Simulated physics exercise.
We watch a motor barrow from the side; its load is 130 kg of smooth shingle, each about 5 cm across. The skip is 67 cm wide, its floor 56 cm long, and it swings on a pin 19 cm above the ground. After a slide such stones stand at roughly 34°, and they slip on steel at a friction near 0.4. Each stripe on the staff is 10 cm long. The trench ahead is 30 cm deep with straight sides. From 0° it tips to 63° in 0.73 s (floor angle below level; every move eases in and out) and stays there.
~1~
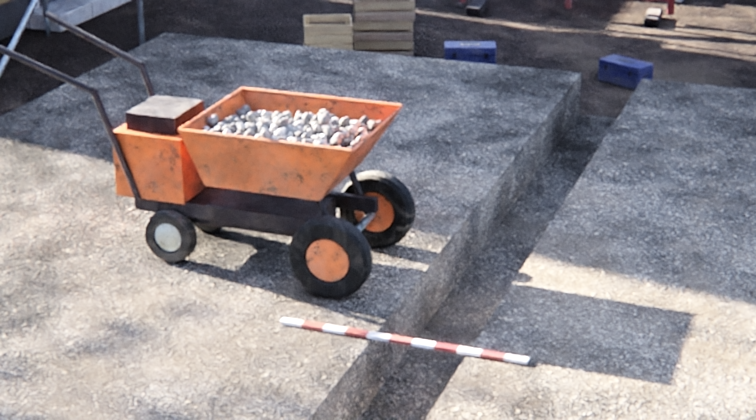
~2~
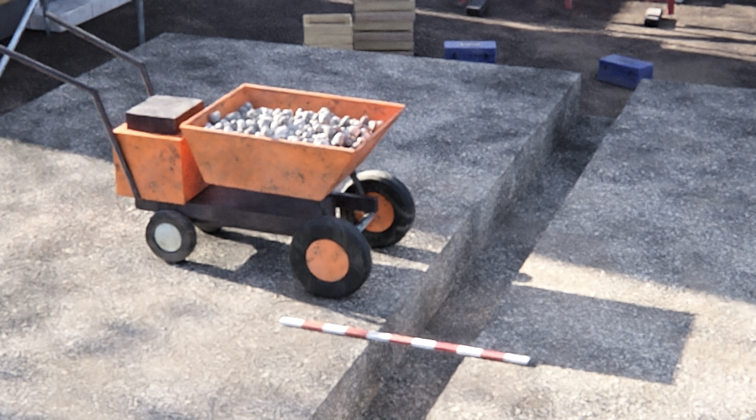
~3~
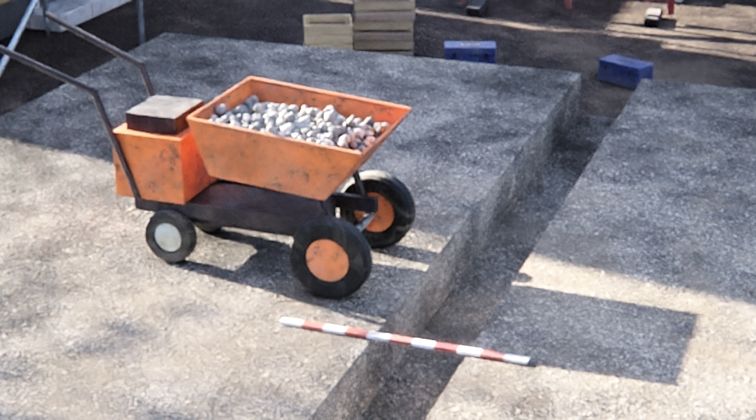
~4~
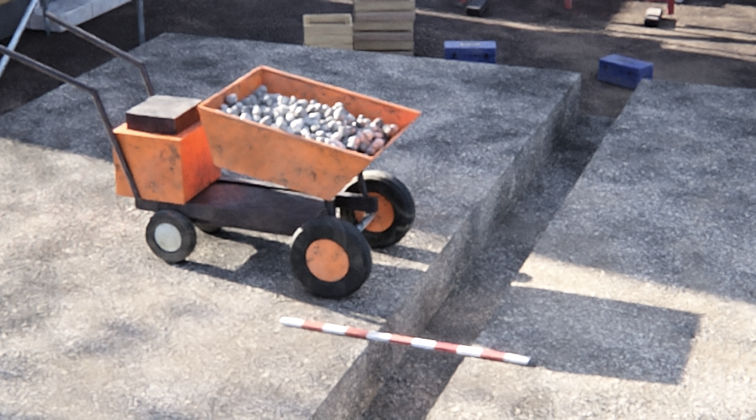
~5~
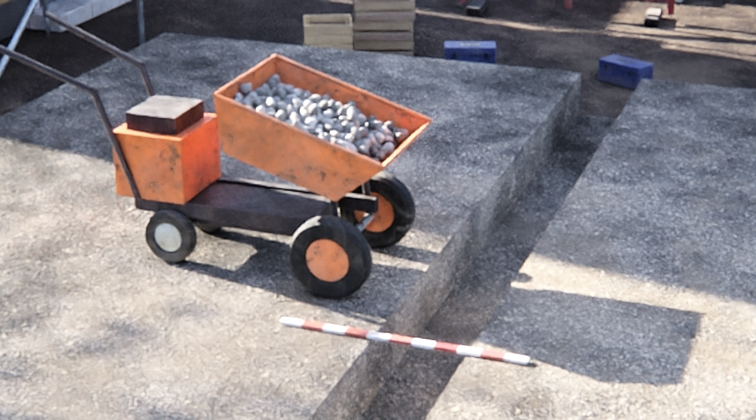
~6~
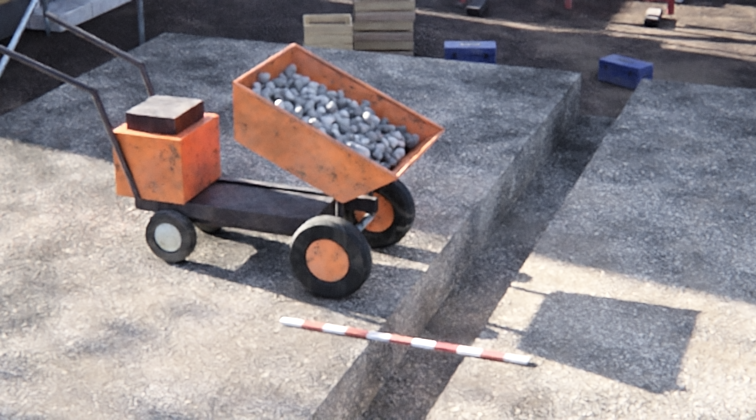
On a sunlit gravel yard cut by a straight trench, the view looks down at an angle from one side and stays still. An orange motor barrow with black wheels stands left of the trench, its skip full of smooth grey stones, with a red-and-white staff in front and blue blocks behind. The skip tilts gradually forward to the right, its rear rising, while the barrow stays in place.
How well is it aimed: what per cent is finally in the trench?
Some 39 per cent of it.
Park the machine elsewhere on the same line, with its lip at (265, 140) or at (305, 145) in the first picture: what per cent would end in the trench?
About 70 and 75 per cent.
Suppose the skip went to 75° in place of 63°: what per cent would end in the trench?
Then about 35 per cent.
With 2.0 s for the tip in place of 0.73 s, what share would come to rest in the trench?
In that case some 65 per cent.
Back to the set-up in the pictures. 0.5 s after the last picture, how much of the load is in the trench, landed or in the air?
About 15 per cent by then.
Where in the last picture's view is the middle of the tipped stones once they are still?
Their middle is at about (525, 292).
Then, 0.2 s after the last picture the floor is at 53°, 100 % in the skip; the foremost stones are at (438, 192).
Then, 0.5 s after the last picture the floor is at 63°, 79 % in the skip, 13 % in the trench, 8 % past the trench; the foremost stones are at (532, 280).
Then, 0.9 s after the last picture the floor is at 63°, 36 % in the skip, 16 % in the trench, 49 % past the trench; the foremost stones are at (672, 317).
Then, 2.8 s after the last picture the floor is at 63°, 10 % in the skip, 39 % in the trench, 51 % past the trench; the foremost stones are past the picture's edge.
